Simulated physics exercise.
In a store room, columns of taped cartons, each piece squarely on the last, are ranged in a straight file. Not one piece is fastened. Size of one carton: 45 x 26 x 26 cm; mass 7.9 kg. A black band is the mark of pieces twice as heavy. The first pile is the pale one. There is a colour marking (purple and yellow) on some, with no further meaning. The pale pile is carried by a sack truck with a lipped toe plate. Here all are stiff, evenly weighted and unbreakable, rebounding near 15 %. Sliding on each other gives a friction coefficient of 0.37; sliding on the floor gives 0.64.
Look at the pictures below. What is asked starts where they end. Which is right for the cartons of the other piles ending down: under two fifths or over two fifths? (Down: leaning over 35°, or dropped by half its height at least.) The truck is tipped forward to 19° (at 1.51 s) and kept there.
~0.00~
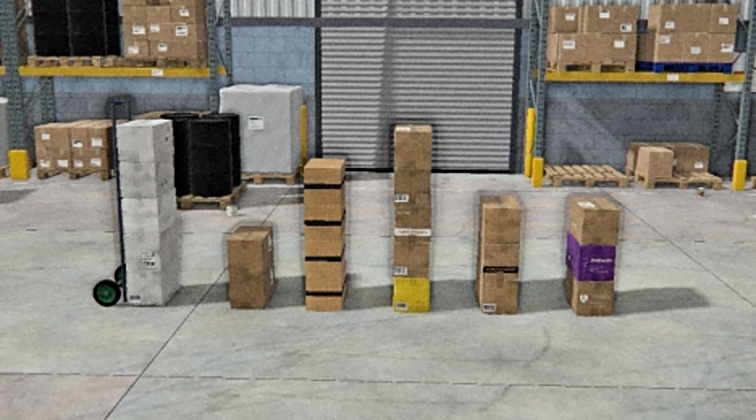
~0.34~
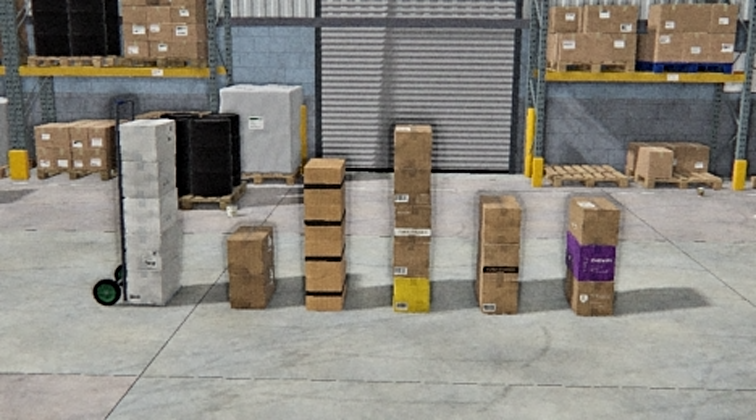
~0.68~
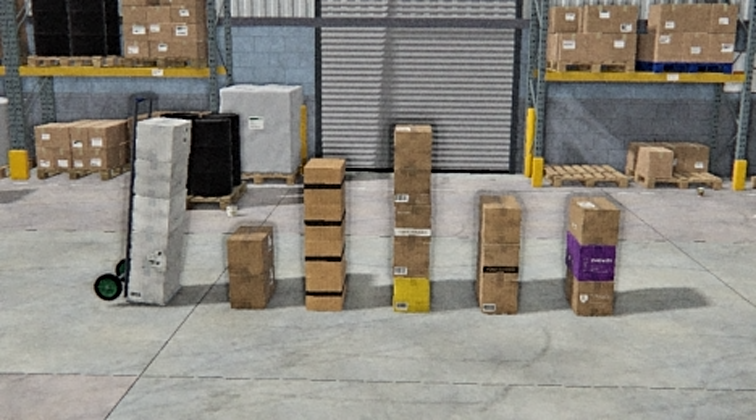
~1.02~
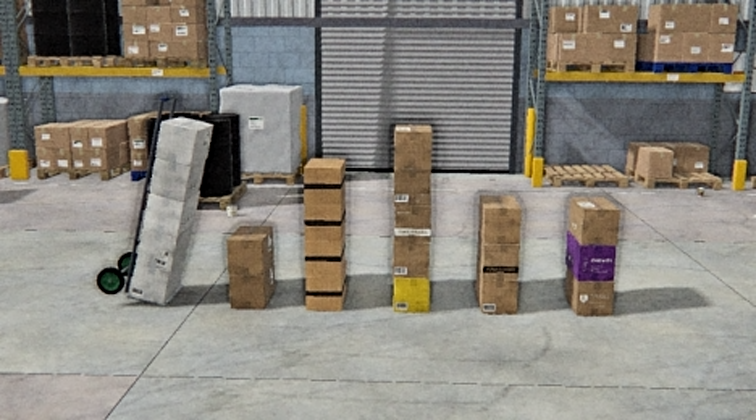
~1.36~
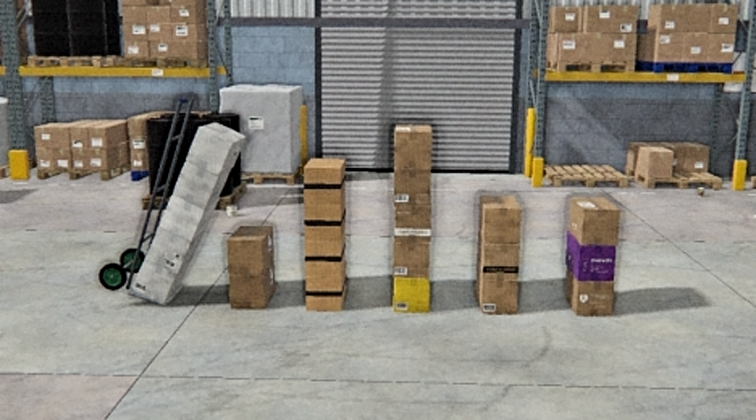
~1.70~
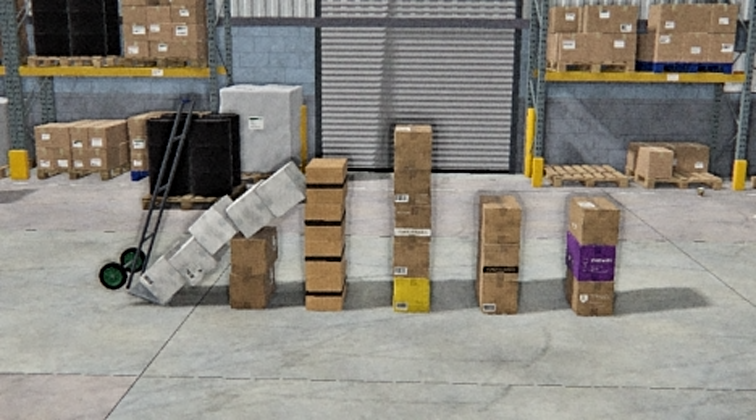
It's going to be short of two fifths.
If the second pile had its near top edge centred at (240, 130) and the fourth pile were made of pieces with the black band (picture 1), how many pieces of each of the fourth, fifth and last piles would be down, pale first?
Down by pile: Fourth 5, fifth 3, last 2.
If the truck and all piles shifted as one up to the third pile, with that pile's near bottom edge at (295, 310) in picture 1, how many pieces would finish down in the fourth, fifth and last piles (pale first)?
Count of fallen pieces - fourth: 0; fifth: 0; last: 0.
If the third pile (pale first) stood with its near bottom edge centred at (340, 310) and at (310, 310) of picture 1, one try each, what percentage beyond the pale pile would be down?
You'd get 0 percent the first time and 10 percent the second.
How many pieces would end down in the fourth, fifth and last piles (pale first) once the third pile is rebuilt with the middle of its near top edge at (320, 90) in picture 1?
Result: Fourth pile 0, fifth pile 0, last pile 0.
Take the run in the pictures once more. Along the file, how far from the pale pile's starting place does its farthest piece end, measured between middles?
I'd put it at close to 100 cm.
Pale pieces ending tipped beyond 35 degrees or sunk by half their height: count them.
I count 4 pale pieces.
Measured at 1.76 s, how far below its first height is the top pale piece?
About 40 cm.
After 1.76 s, 5 of the pale pile down; none of the 17 other cartons down, 2 disturbed.
After 1.92 s, 4 of the pale pile down; none of the 17 other cartons down, 3 disturbed.
After 2.38 s, 4 of the pale pile down; 1 of the 17 other cartons down.
In the end (3.0 s), 4 of the pale pile down; 1 of the 17 other cartons down; yellow carton unmoved; purple carton unmoved. That is 6 per cent. From the last view, middles, yellow carton near (412, 286), purple carton near (590, 255).
